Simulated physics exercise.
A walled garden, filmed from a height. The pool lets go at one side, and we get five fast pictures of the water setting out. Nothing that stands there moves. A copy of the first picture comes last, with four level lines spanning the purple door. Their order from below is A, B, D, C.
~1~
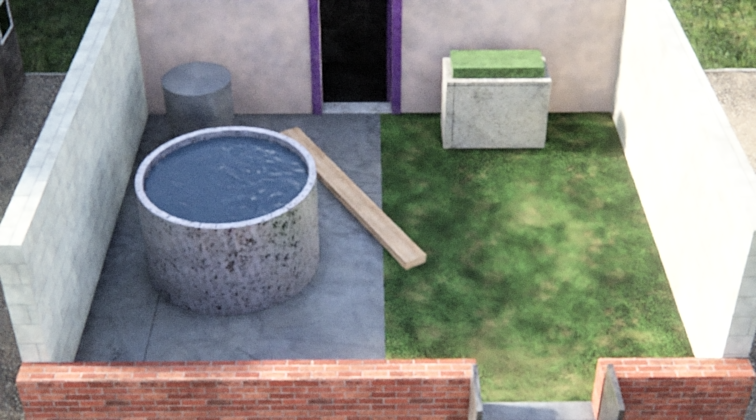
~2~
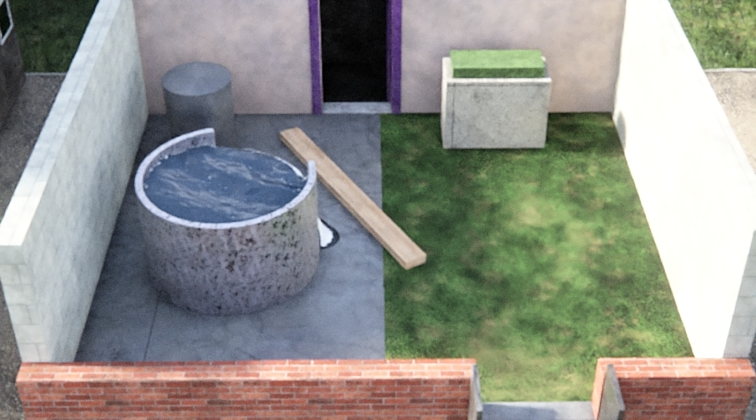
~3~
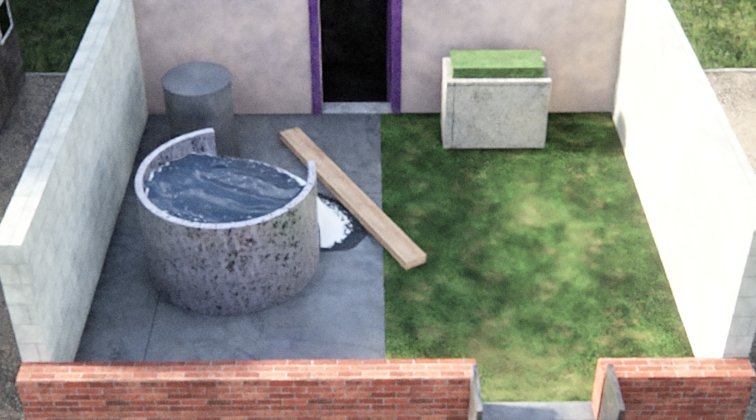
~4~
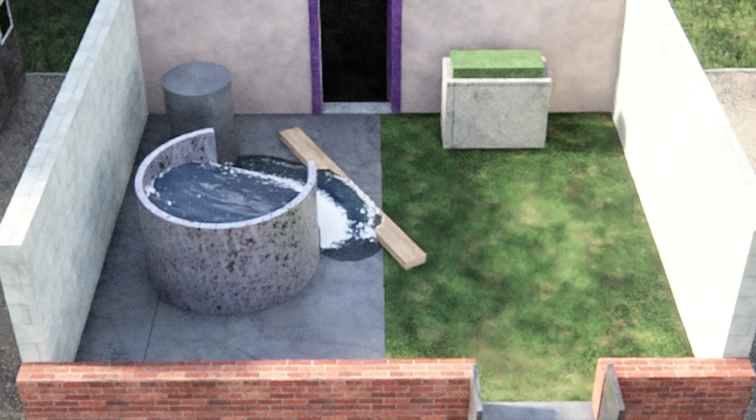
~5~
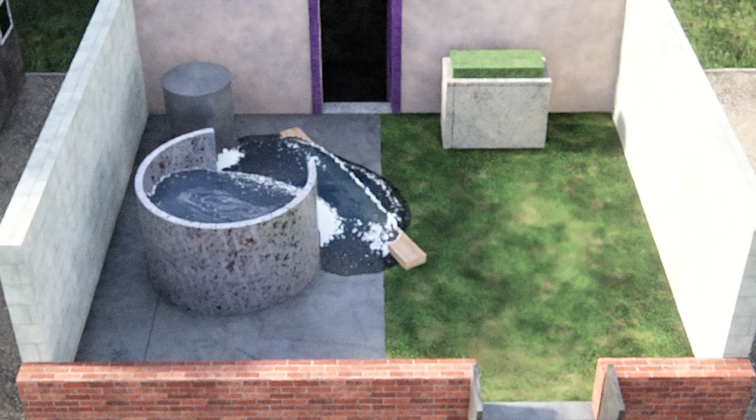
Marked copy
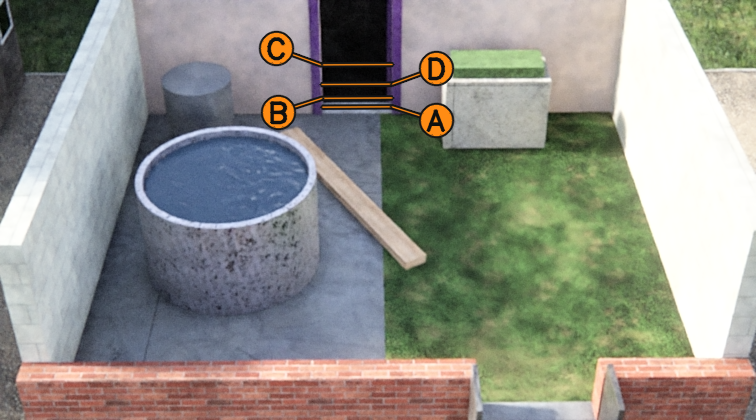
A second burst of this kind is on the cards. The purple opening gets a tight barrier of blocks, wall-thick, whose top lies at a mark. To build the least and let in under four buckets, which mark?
D.
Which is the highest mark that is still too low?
Here it is mark B.
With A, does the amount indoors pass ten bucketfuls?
Yes, it does.
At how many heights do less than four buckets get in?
Two of them.
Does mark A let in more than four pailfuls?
Yes, it does.
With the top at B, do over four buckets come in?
Yes, it does.
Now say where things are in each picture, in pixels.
Water in the pool at rest, its middle at (227, 181); foot of the purple doorway at (357, 113); open gate at (538, 355), in the first picture.
In the second picture, 1 % of the ground under water, visible out to (330, 237).
In the third picture, 4 % of the ground under water, visible out to (357, 235).
In the fourth picture, 8 % of the ground under water, visible out to (368, 239).
In the fifth picture, 14 % of the ground under water, visible out to (399, 208).
In orange, A at (357, 106); B at (357, 98); C at (356, 64); D at (356, 84); from the bottom up A, B, D, C.
For mark A, dozens of bucketfuls pour in.
For mark B, about 8 bucketfuls get in.
For mark C, nothing gets over.
For mark D, a splash gets over, under a bucket.
